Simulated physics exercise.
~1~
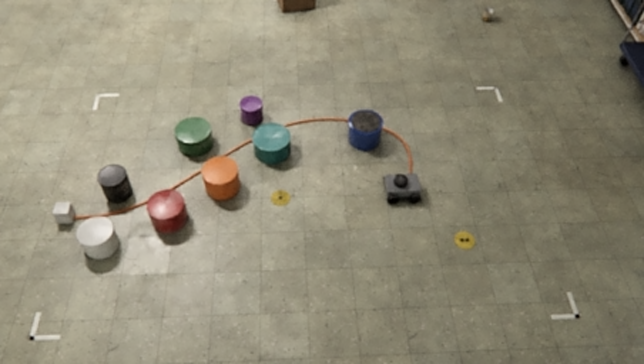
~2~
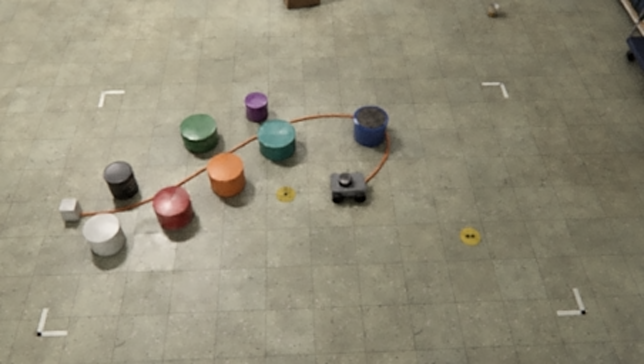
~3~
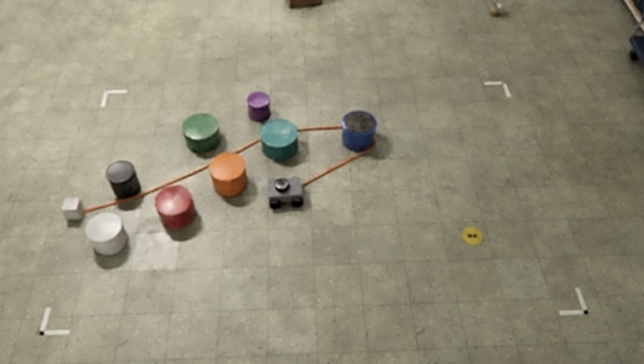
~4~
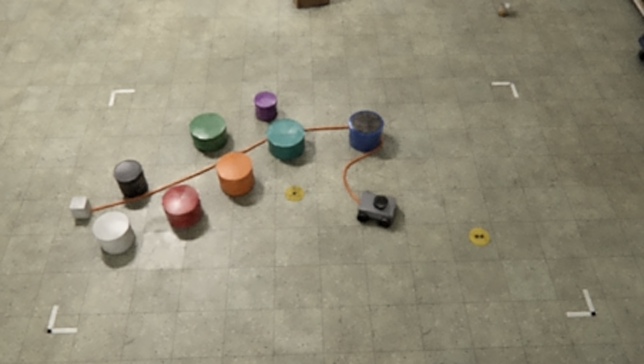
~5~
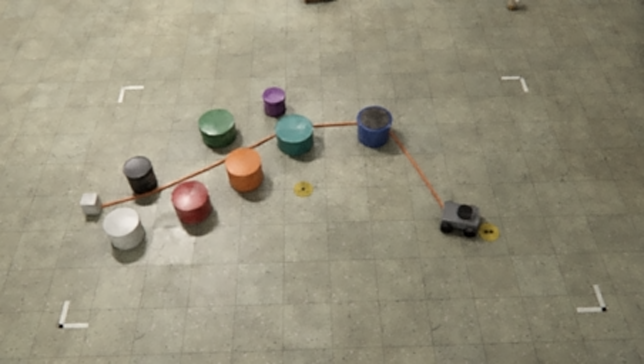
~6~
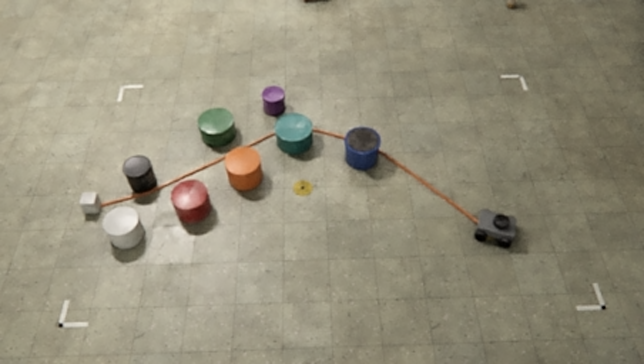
Small dark cart trailing an orange cord moves left among colourful tubs, then swings right, pulling the blue pot slightly out of place.
